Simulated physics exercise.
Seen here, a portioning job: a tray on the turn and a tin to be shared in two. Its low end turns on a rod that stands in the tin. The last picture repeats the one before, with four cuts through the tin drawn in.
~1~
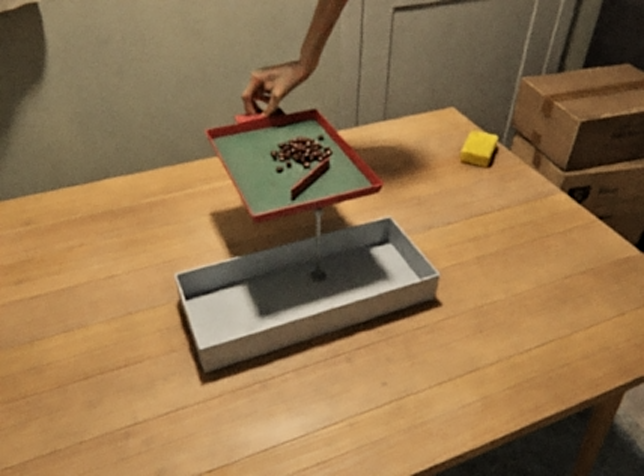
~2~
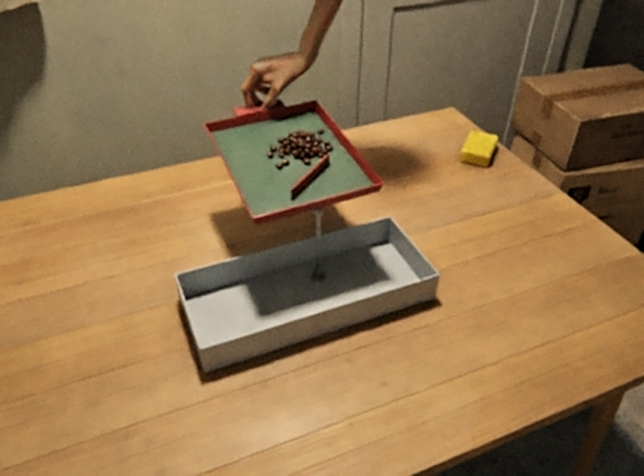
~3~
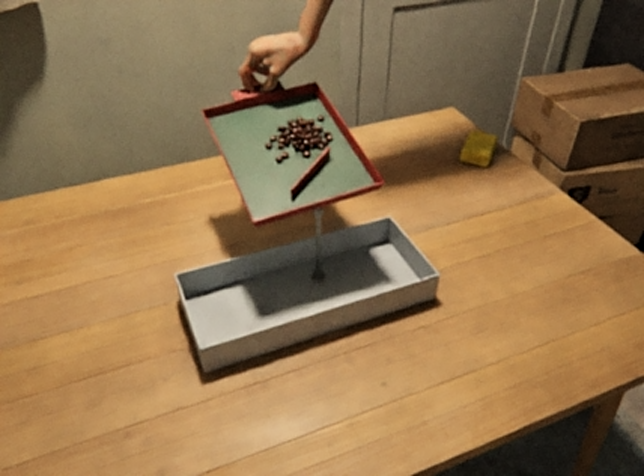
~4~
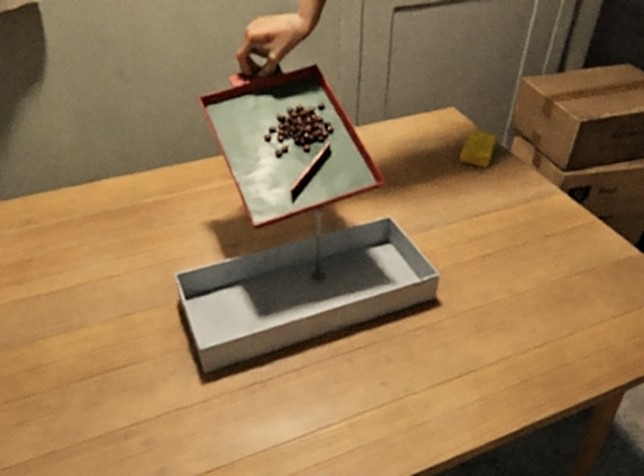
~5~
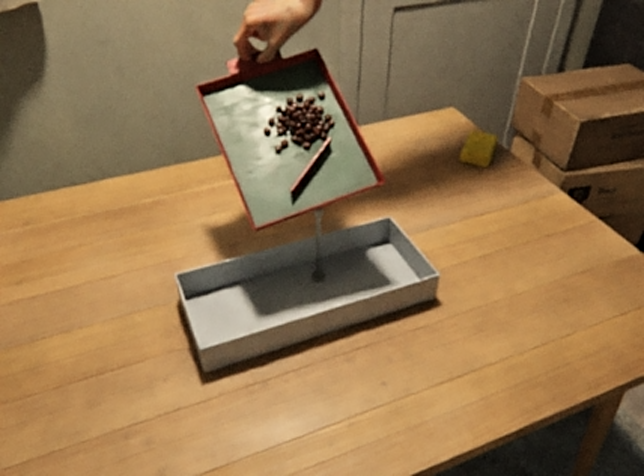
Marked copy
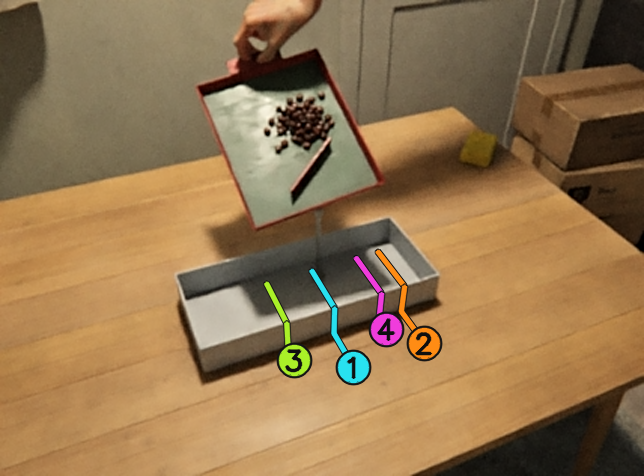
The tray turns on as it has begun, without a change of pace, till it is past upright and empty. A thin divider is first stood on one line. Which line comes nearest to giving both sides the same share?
The answer is line 3.
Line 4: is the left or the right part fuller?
The left side.
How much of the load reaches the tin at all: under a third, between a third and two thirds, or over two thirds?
It is over two thirds.
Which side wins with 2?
The left side.
On the marked copy, line 1 crosses the front rim at (334, 307); line 2 crosses the front rim at (404, 285); line 3 crosses the front rim at (286, 322); line 4 crosses the front rim at (381, 292).
For line 1, of what is caught, all but a few on the left of the divider, only a few on the right.
For line 2, of what is caught, the whole lot on the left of the divider, none at all on the right.
For line 3, of what is caught, close to half on the left of the divider, close to half on the right.
For line 4, of what is caught, the whole lot on the left of the divider, none at all on the right.
